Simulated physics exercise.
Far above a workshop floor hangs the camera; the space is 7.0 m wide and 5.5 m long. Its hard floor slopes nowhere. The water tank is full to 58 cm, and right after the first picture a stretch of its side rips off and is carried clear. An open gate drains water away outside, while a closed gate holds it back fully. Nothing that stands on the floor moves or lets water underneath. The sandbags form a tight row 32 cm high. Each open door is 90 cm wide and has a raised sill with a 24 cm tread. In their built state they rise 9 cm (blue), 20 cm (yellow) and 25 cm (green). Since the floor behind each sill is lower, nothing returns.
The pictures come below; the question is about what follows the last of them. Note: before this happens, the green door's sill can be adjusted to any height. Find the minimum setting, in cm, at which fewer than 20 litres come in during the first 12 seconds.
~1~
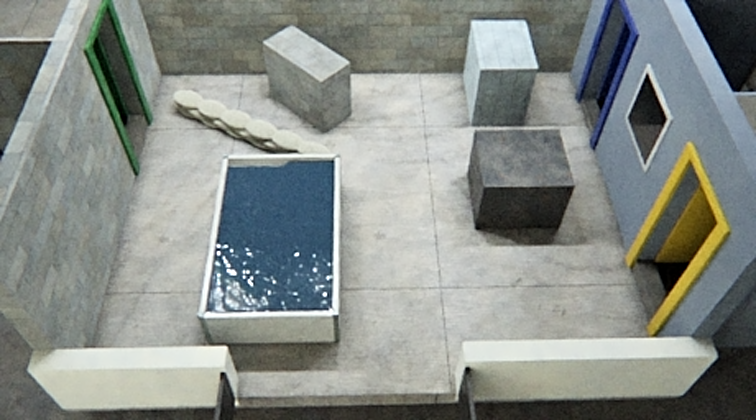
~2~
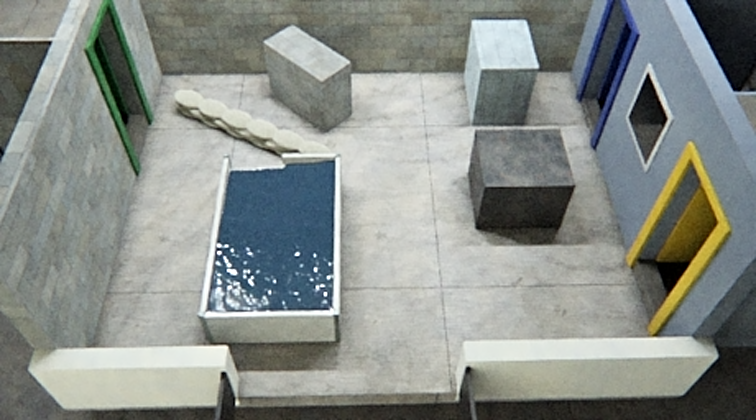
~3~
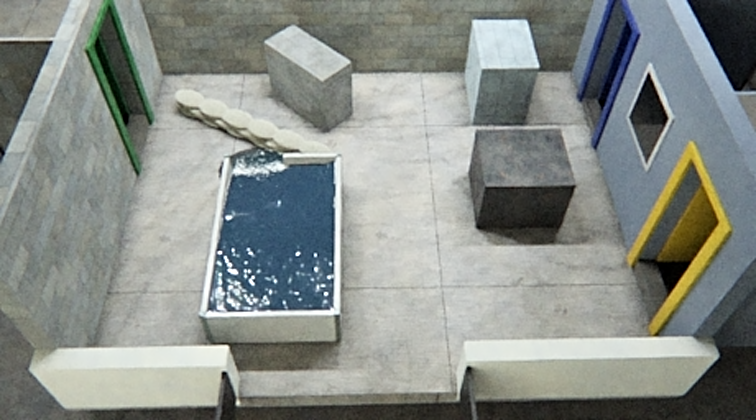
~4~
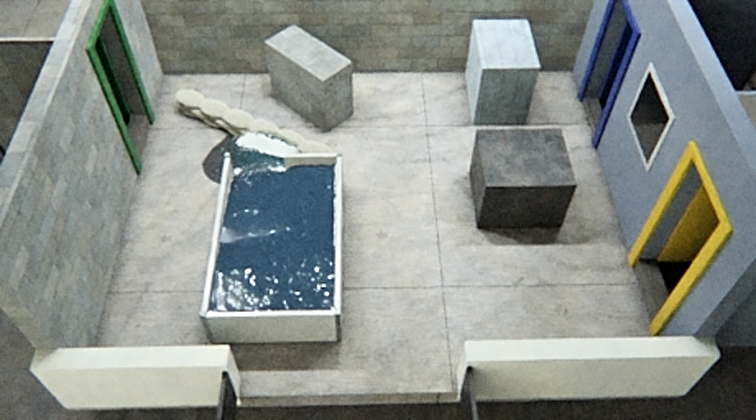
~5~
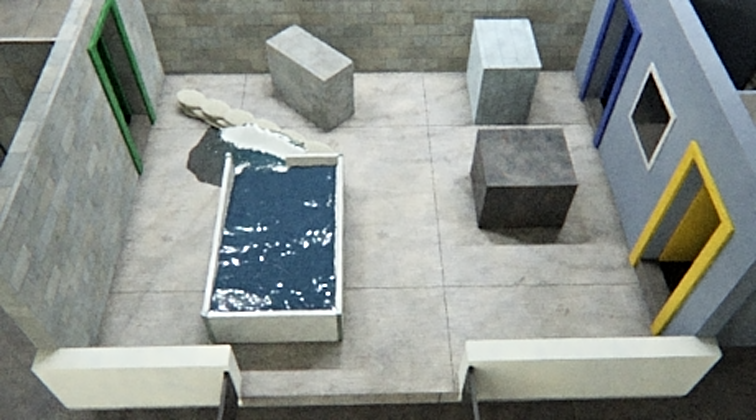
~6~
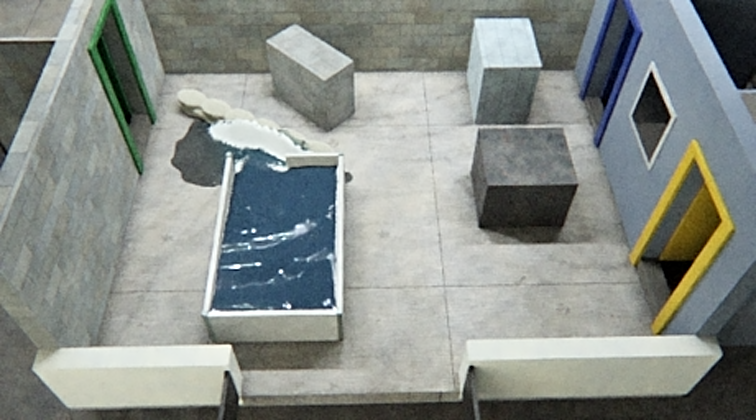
The minimum is about 30 cm.
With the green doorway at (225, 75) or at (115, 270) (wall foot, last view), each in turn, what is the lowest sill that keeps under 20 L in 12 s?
In turn: Roughly 11.5 cm, roughly 7.0 cm.
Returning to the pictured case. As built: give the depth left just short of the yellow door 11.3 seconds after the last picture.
4.0 cm.
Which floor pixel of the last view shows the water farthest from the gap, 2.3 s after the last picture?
Front tip: Approx. (504, 127) px.
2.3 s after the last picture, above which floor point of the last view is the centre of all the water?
Roughly (258, 203).
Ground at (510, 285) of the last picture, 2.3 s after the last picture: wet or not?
I'd say that place has stayed dry.
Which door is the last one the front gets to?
It's the yellow one.
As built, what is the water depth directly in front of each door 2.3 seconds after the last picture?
Blue door 0 cm, yellow door 0 cm, green door 31 cm.
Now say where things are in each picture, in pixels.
The first frame shows the water tank at (276, 232) is whole and still, 58 cm deep; the green door at (125, 98) is dry.
In the second frame, the gap is on the far side, the front 0.3 m out at a hidden place; the back of the water tank holds 58 cm.
In the third frame, water pours out on the far side and has run 0.7 m, to (250, 153); about 10 cm deep outside, 58 cm at the back.
In the fourth frame, water pours out on the far side and has run 1.0 m, to (233, 139); about 12 cm deep outside, 58 cm at the back.
In the fifth frame, the front is at (216, 131), 1.3 m from the gap on the far side; 1.3 m2 of floor is wet, 58 cm left at the back.
In the sixth frame, water pours out on the far side and has run 1.6 m, to (199, 123); about 10 cm deep outside, 58 cm at the back; the green door at (128, 97), 2.1 m from the gap, is still 0.7 m from the nearest water.
Then, 0.7 s after the last picture water covers 10 % of the floor, deepest (45 cm) near (275, 155); 34 cm at the green door, 0 litres in over its 25 cm sill.
Then, 2.3 s after the last picture water covers 40 % of the floor, deepest (33 cm) near (275, 155); 31 cm at the green door, 52 litres in over its 25 cm sill.
Then, 11.3 s after the last picture water covers 90 % of the floor, deepest (12 cm) near (163, 85); 11 cm at the green door, 64 litres in over its 25 cm sill.
At the green door as built, the water peaked near 35 cm, 1.5 s after the last picture.
Run again over the same 12 s with other heights there, 53 litres in over 26 cm, 3 litres over 35 cm. The limit of 20 litres is kept from about 30 cm up.
